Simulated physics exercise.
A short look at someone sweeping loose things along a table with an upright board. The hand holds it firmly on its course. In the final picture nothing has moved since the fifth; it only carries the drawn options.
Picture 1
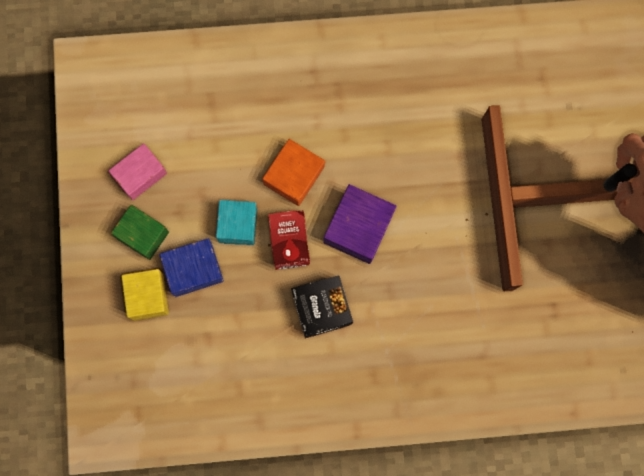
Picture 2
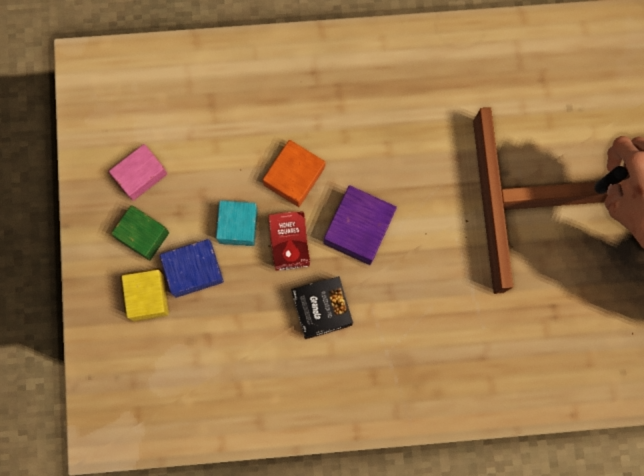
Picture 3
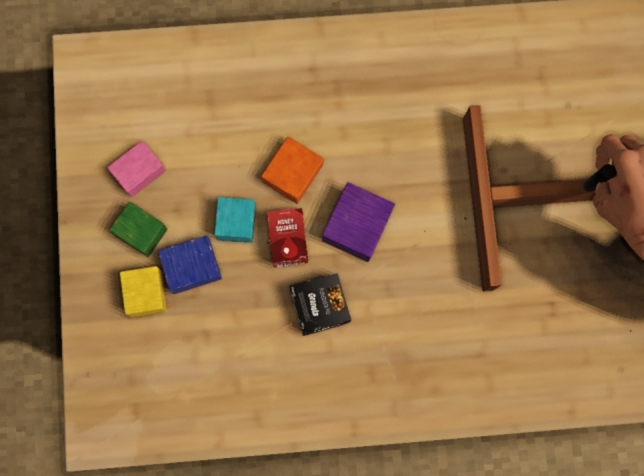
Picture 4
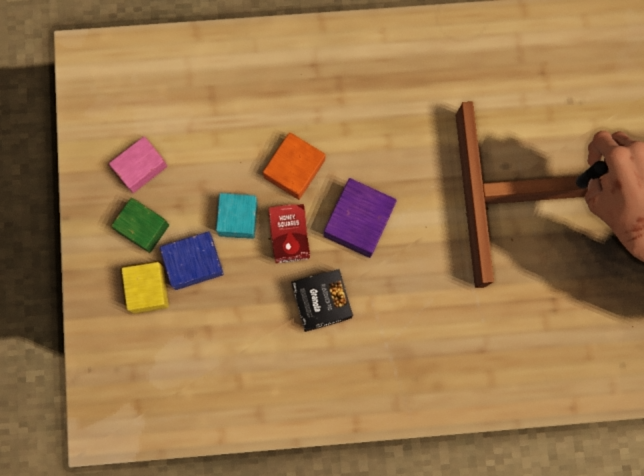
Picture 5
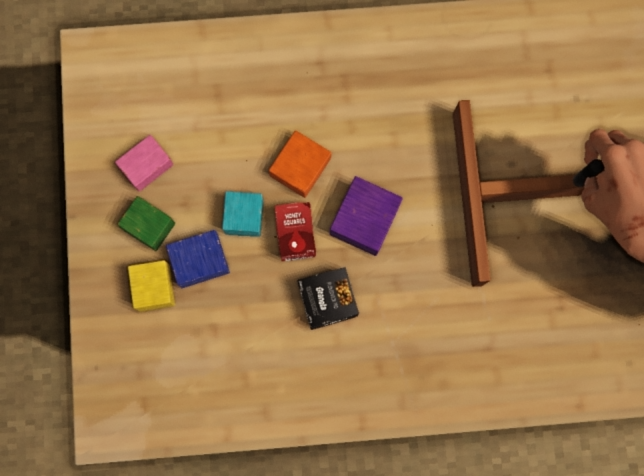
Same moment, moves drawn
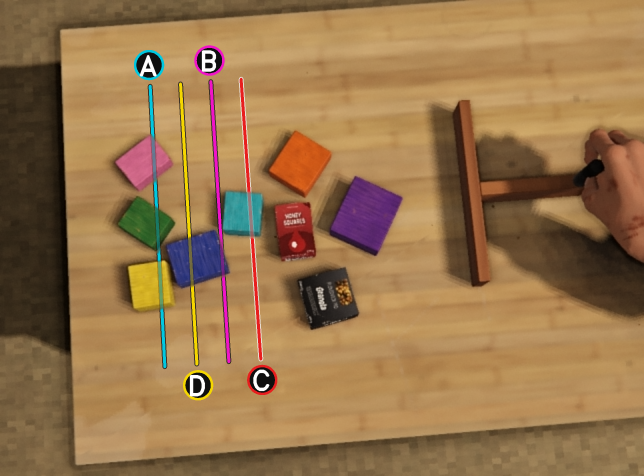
To begin with, a hand at the right holds a wooden T-shaped board upright on a tabletop, with coloured blocks and two small packets scattered to its left. The hand slides the board a short way left, slowing toward the end, while a gap remains and the items stay in their arrangement.
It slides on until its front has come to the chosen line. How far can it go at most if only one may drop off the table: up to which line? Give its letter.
Line D.
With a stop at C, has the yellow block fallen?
By then, no.
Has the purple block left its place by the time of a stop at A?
Yes.
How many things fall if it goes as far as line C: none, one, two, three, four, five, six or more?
In all, none.
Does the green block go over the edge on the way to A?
Yes.
On the copy, A at (157, 223); B at (220, 218); C at (251, 215); D at (188, 220).
On D. First, board (372, 197); purple block (337, 230); green block (147, 224).
Then, board (268, 205); green block (112, 221); yellow block (130, 301).
Finally, board (189, 211); blue block (76, 264); green block (76, 214); none fallen.
By contrast, A drops two; B is within the limit but short; C is within the limit but short.
